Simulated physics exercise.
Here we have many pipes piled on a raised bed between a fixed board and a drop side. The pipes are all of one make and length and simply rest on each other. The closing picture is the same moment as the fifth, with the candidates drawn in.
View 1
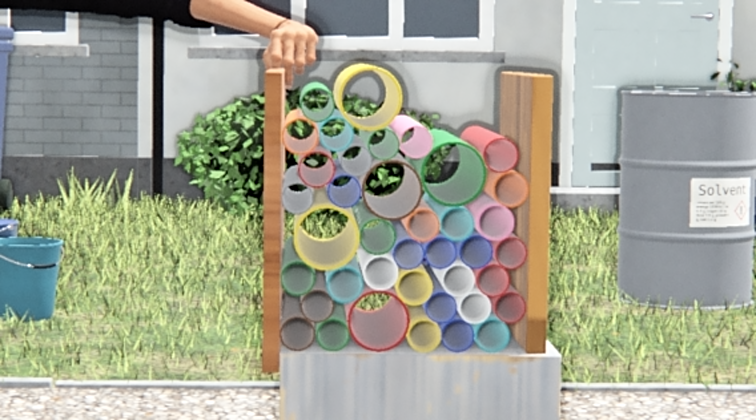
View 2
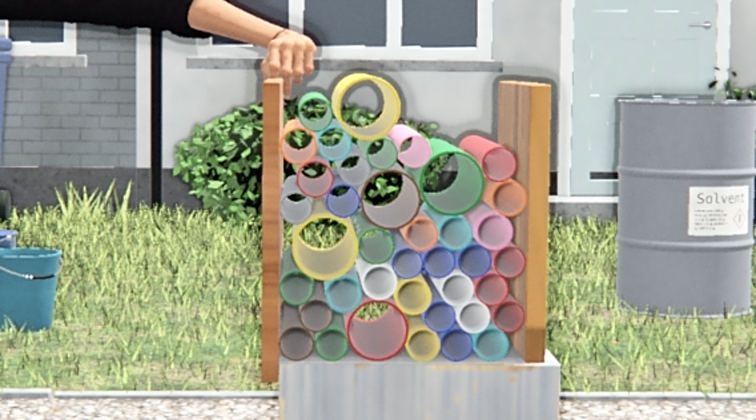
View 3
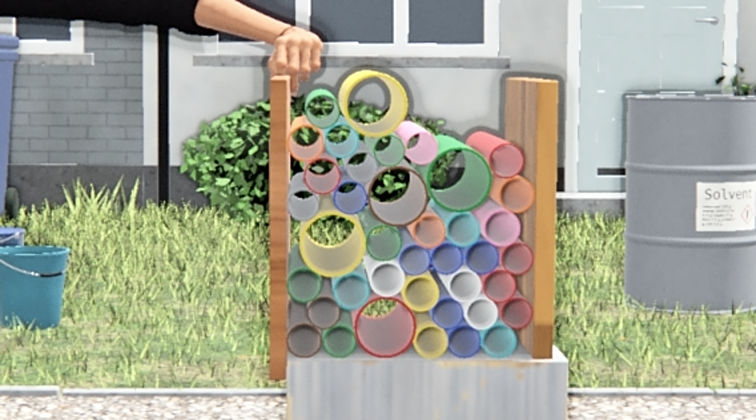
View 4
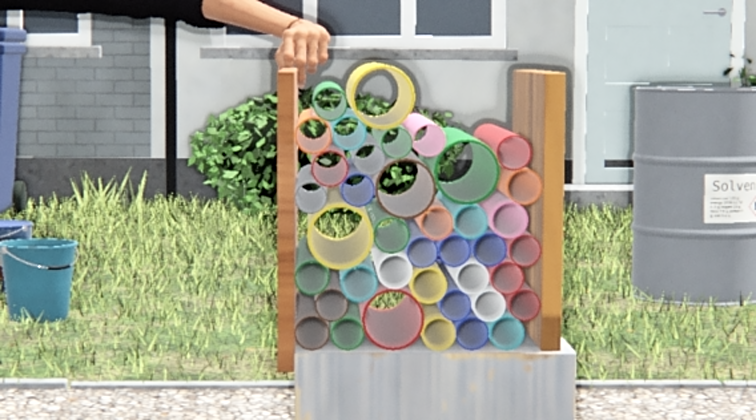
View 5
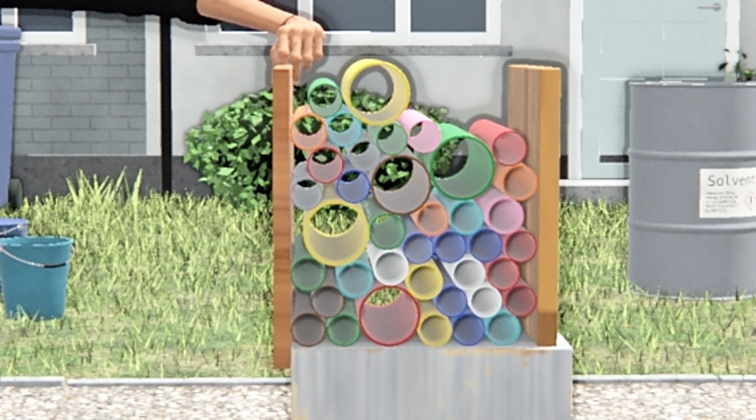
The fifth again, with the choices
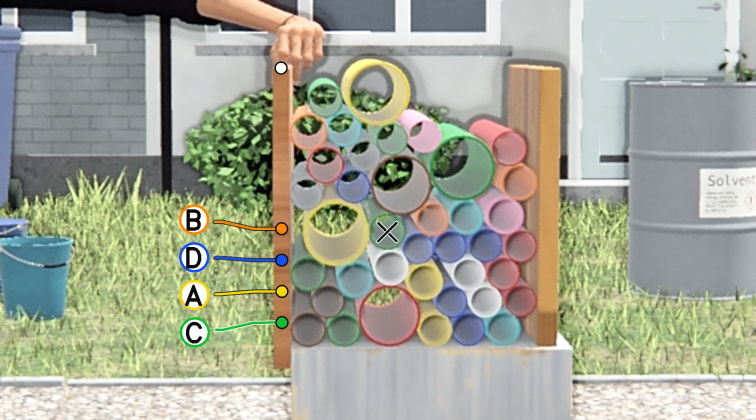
Nothing in the stack of colourful open pipes visibly shifts between its two wooden side boards; only the whole view sways slightly down, right and back up. A hand reaches in from the left and stays on top of the left board, with a bush, grass and a grey solvent drum behind.
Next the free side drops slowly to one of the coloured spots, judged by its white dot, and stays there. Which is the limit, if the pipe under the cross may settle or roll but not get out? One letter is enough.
The last mark within the limit is A.
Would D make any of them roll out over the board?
At D: Yes.
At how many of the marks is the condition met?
The number is three.
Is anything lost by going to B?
Yes.
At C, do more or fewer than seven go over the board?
More than seven.
On the copy, A at (282, 291); B at (281, 229); C at (282, 323); D at (281, 260); the cross at (387, 232); the white dot at (281, 68).
On A. First, top of the board (290, 159).
Then, top of the board (291, 261).
Finally, top of the board (291, 290), about six out over the board, the crossed one still inside.
By contrast, B keeps the crossed one inside; C lets the crossed one out; D keeps the crossed one inside.
